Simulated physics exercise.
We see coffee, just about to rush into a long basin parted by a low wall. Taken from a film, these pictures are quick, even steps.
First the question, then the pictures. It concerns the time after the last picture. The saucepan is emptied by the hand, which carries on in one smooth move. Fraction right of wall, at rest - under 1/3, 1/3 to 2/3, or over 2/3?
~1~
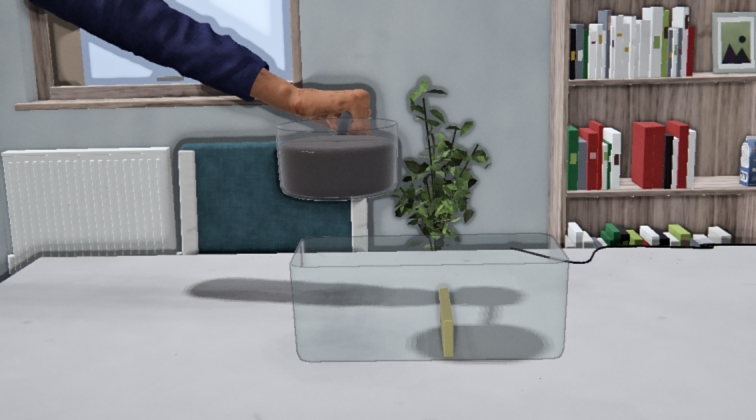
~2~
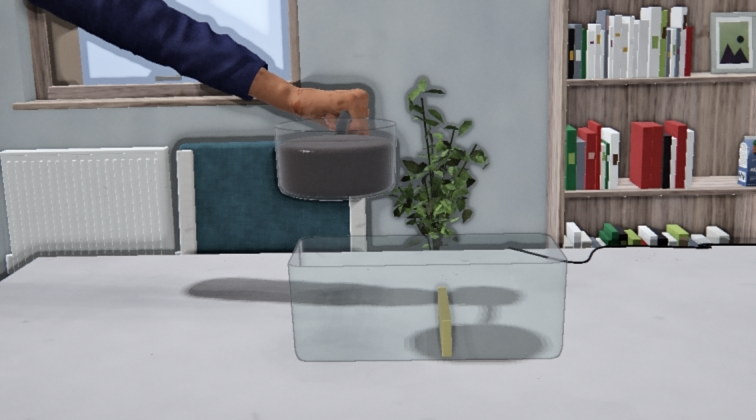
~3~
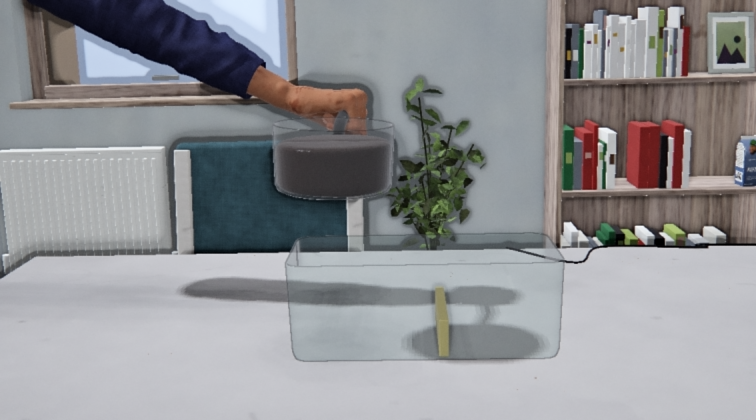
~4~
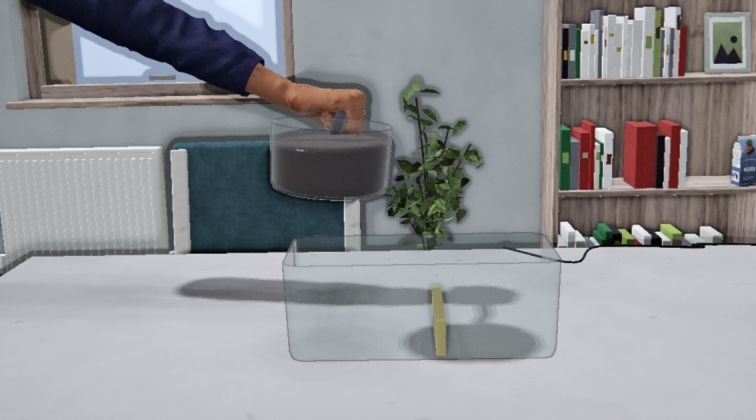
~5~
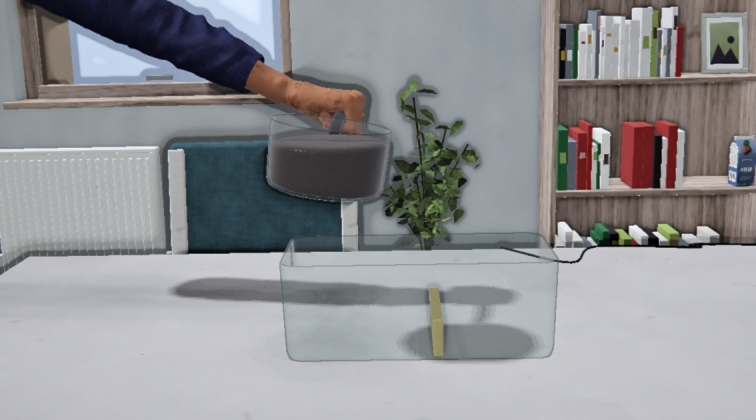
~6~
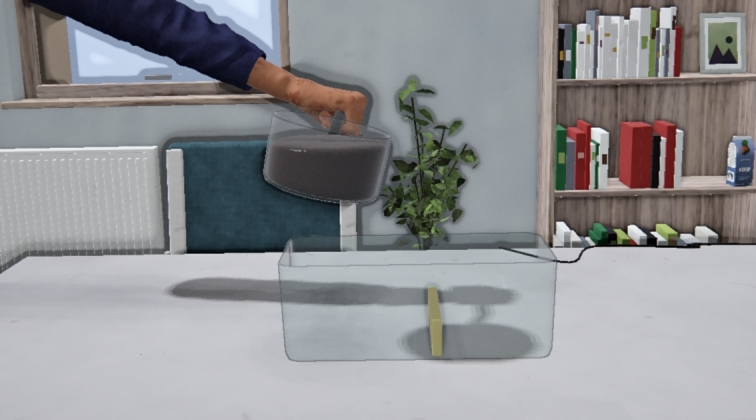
The centre band.
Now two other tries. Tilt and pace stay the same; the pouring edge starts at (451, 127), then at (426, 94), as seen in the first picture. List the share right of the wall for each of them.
In turn 90 and 80 in a hundred.
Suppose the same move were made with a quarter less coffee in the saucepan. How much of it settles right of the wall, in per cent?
It comes to 30 per cent or so.
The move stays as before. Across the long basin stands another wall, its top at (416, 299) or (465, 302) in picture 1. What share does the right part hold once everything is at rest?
Try 1: Some 75 %; try 2: 15 %.
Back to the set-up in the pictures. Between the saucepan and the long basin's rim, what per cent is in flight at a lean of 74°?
Around 30 percent.
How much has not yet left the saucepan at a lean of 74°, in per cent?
I'd put it near 60 %.
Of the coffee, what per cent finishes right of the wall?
Close to 45 in a hundred.
A moment on, the saucepan is tipped part way and 60 per cent is still to pour, 3 is left of the wall and 7 right of it.
Next, the saucepan is tipped right over and 11 per cent is still to pour, 35 is left of the wall and 46 right of it.
Then the saucepan is tipped right over and 1 per cent is still to pour, 52 is left of the wall and 45 right of it.
Later the saucepan is tipped right over and 0 per cent is still to pour, 53 is left of the wall and 46 right of it.
Finally, 53 per cent lies left of the wall, 46 right of it and 1 outside.
